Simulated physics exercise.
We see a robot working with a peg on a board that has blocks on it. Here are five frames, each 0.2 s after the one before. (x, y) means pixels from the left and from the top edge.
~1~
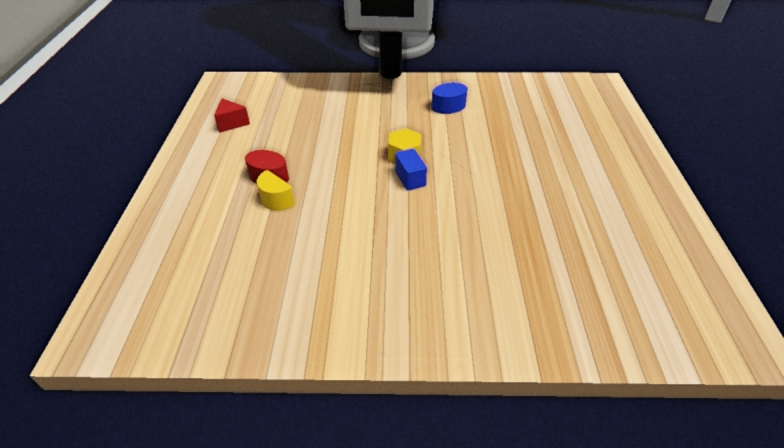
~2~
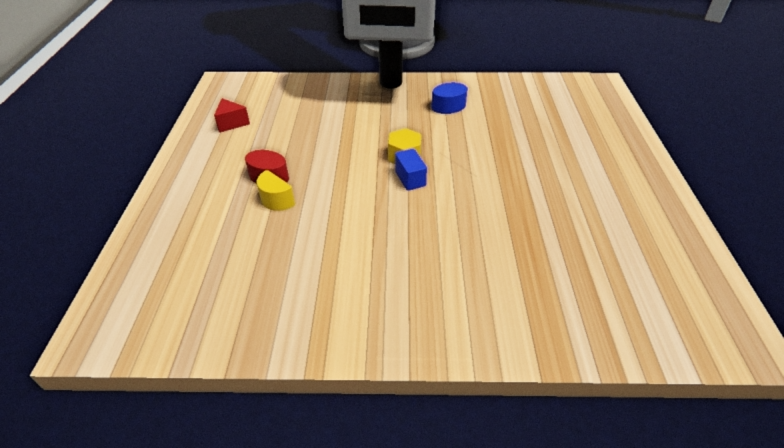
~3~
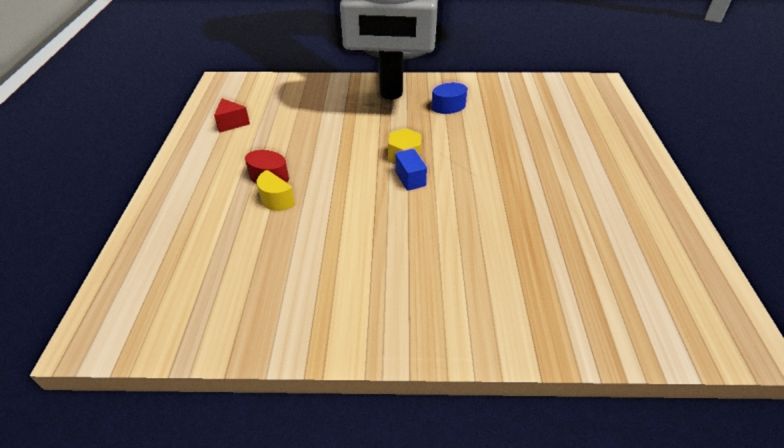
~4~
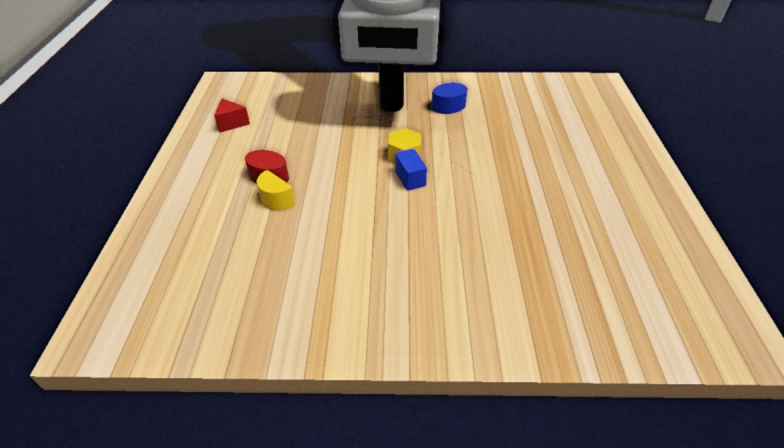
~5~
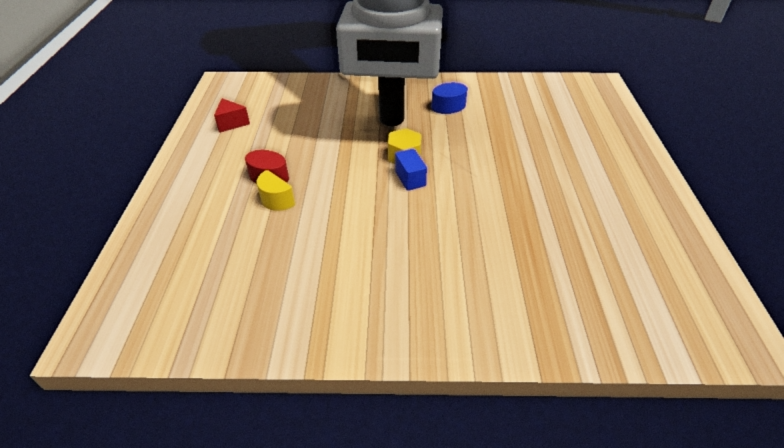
A robot arm moves its black peg slowly forward over the board toward the yellow block.
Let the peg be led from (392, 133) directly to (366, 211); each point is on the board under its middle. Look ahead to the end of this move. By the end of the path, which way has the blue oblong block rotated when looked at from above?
It spins clockwise.
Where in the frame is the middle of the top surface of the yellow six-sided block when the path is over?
Final place: (412, 150).
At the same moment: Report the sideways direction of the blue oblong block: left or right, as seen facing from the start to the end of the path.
It gets pushed left.
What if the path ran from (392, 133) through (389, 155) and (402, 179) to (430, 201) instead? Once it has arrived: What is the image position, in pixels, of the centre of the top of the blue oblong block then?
It comes to (453, 194).
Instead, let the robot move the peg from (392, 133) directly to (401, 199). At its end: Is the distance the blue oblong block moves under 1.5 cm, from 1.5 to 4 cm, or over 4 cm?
Ends over 4 cm away.
What follows on the original path. One third of the way, peg at (385, 144); yellow six-sided block at (410, 148), turned 40° anticlockwise; blue oblong block at (421, 170), turned 25° clockwise.
Two thirds of the way, peg at (376, 170); yellow six-sided block at (412, 150), turned 55° anticlockwise; blue oblong block at (424, 172), turned 35° clockwise.
At the end, peg at (365, 198); yellow six-sided block at (412, 150), turned 55° anticlockwise; blue oblong block at (424, 172), turned 35° clockwise.
